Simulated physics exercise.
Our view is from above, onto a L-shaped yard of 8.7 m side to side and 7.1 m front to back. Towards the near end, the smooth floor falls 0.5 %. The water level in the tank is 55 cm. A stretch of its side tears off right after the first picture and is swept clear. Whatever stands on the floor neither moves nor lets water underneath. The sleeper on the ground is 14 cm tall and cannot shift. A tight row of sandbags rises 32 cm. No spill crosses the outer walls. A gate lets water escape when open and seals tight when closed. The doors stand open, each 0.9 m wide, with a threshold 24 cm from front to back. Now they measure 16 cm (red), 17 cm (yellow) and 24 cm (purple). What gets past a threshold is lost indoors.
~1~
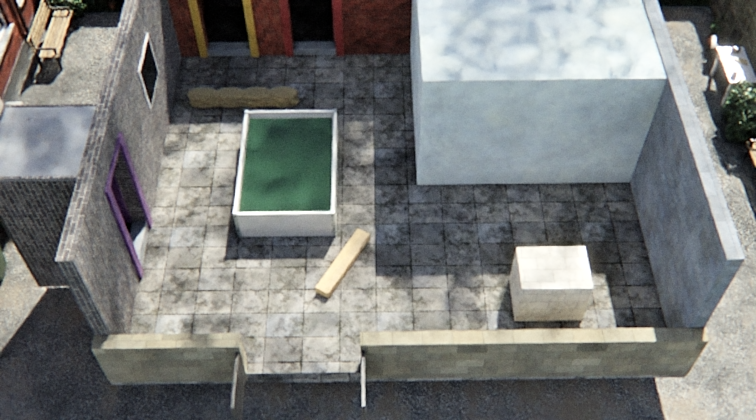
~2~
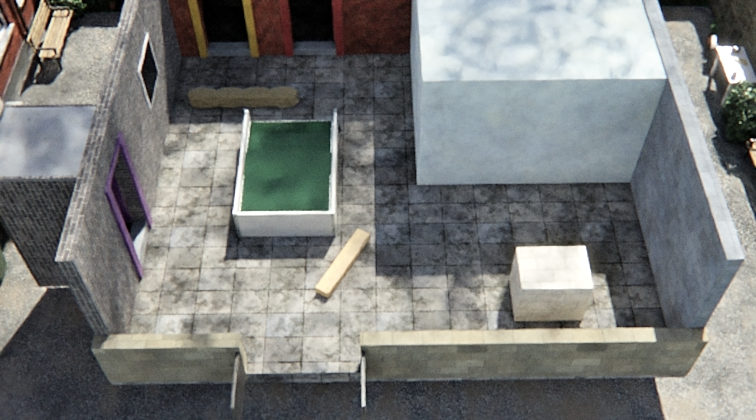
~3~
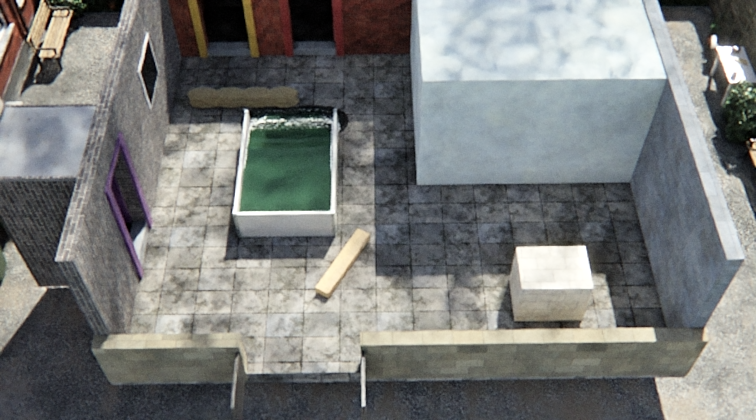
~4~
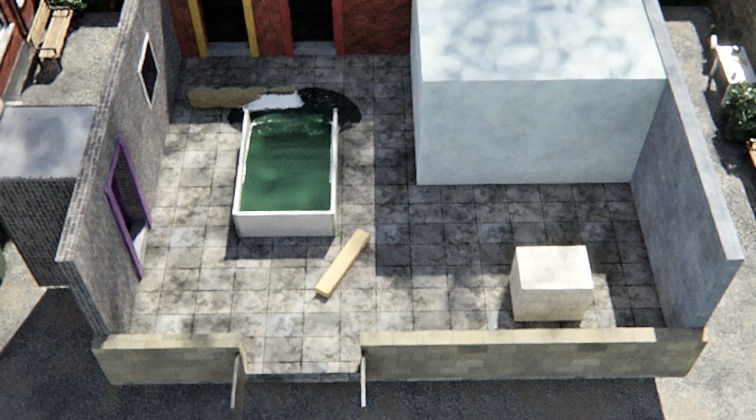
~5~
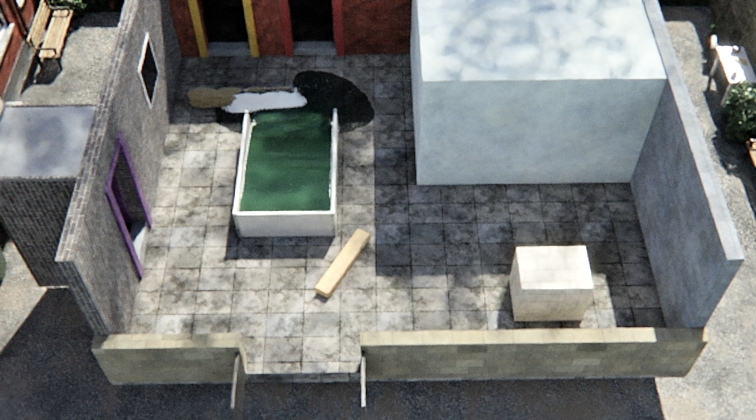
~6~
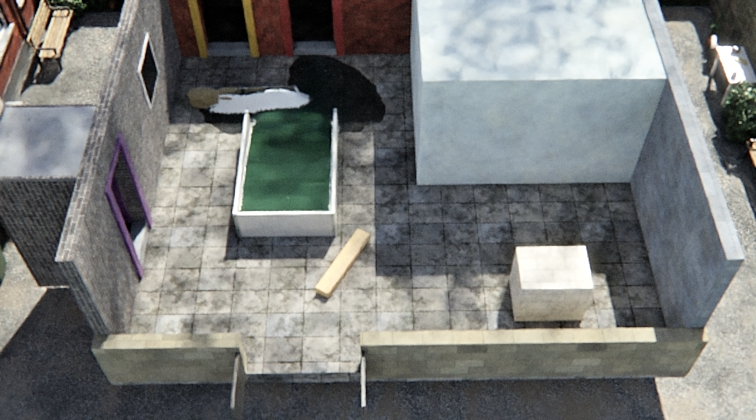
A walled, paved yard held a rectangular tank of green water, and after its far side came away, water poured out and spread across the paving behind it in a widening dark puddle.
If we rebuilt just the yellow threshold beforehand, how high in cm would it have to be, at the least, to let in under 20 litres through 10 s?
I would say 10 cm at minimum.
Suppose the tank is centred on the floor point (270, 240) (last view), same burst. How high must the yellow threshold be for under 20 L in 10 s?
Then close to 8.5 cm.
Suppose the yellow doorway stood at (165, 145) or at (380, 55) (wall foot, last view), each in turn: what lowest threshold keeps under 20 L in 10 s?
About 16 and 21 cm.
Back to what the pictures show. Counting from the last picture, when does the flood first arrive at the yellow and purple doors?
Yellow: 1.0 s, purple: 1.6 s.
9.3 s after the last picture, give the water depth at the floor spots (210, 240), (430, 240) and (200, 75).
Taking the spots in order: About 4, 2 and 8 centimetres.
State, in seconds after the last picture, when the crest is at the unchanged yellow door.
Roughly at 5.0 s.
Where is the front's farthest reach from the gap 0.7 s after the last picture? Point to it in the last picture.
Close to pixel (398, 56).
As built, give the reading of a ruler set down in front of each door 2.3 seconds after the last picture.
Door depths (cm): Red = 16, yellow = 3, purple = 4.
Then, 0.7 s after the last picture water covers 15 % of the floor, deepest (38 cm) near (281, 113); it has not reached the yellow door.
Then, 2.3 s after the last picture water covers 30 % of the floor, deepest (28 cm) near (407, 68); 3 cm at the yellow door, 0 litres in over its 17 cm threshold.
Then, 9.3 s after the last picture water covers 75 % of the floor, deepest (11 cm) near (389, 74); 7 cm at the yellow door, 0 litres in over its 17 cm threshold.
At the yellow door as built, the water peaked near 15 cm, 5.1 s after the last picture.
Run again over the same 10 s with other heights there, 38 litres in over 8.5 cm, 12 litres over 11 cm. The limit of 20 litres is kept from about 10 cm up.
